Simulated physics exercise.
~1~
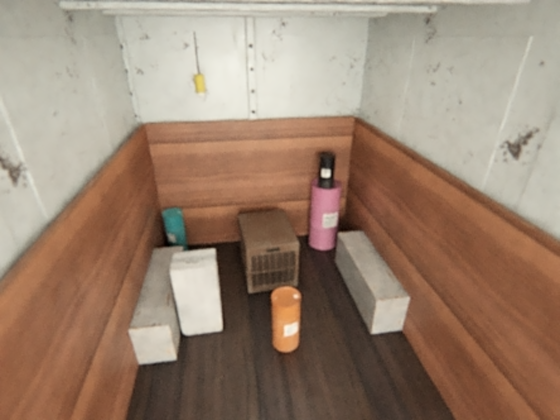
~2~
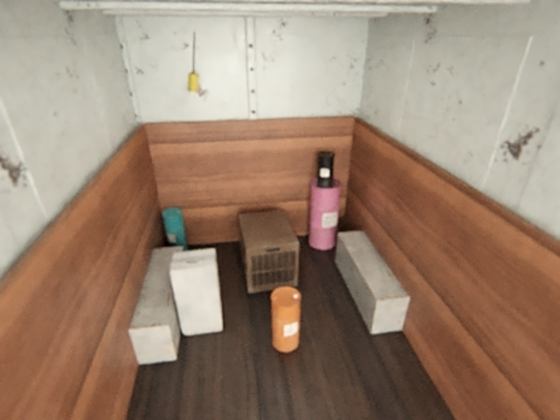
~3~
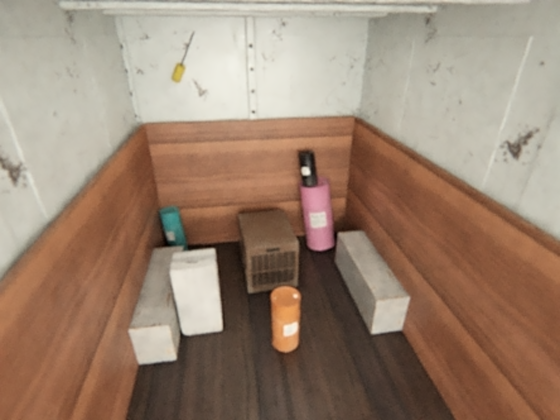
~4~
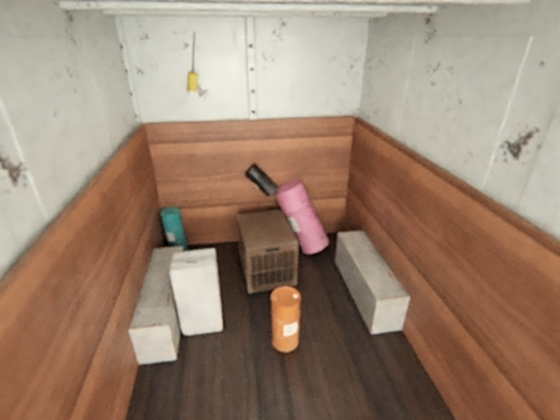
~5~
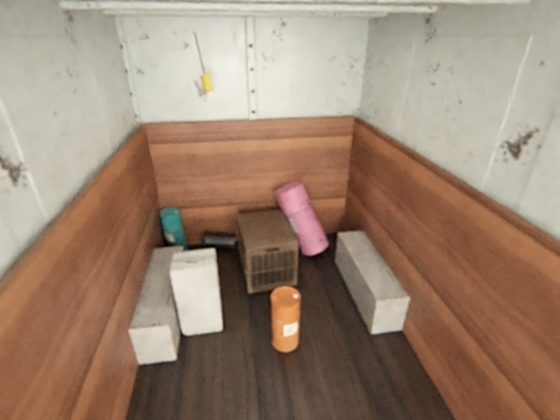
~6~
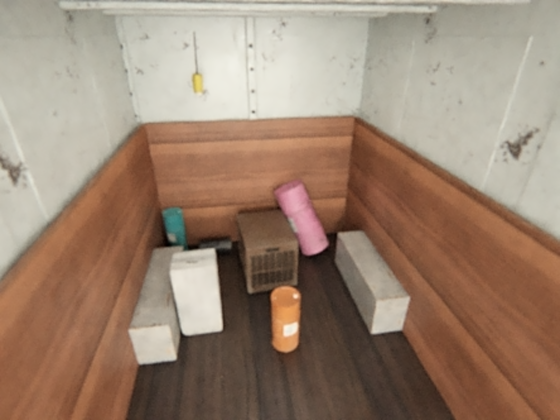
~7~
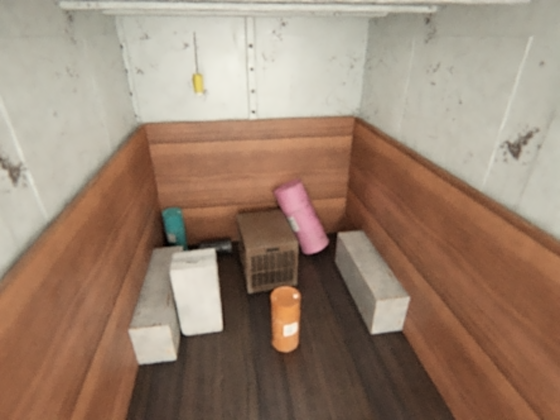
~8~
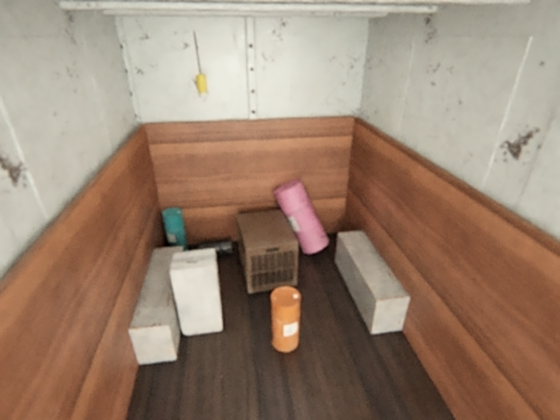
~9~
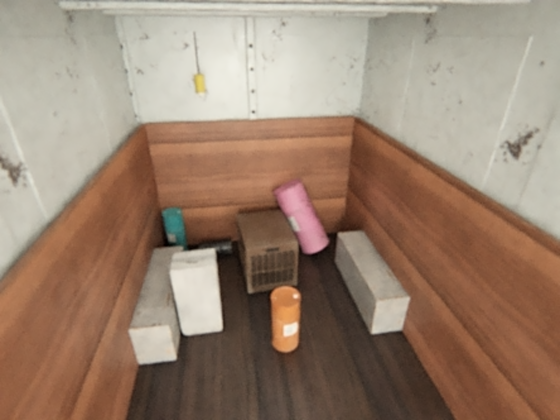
Inside a cargo compartment with wood-panelled lower walls and scuffed pale upper walls, the view looks from behind and above toward the front wall. A black canister stands on a pink drum at the back right, beside a brown chest, with a turquoise canister at the back left, a white box near the left ledge and an orange canister in front. A yellow tag on the front wall swings. The pink drum tips left, and the black canister slides off and drops behind the chest. It ends on its side there, while the drum rests leaning against the chest.
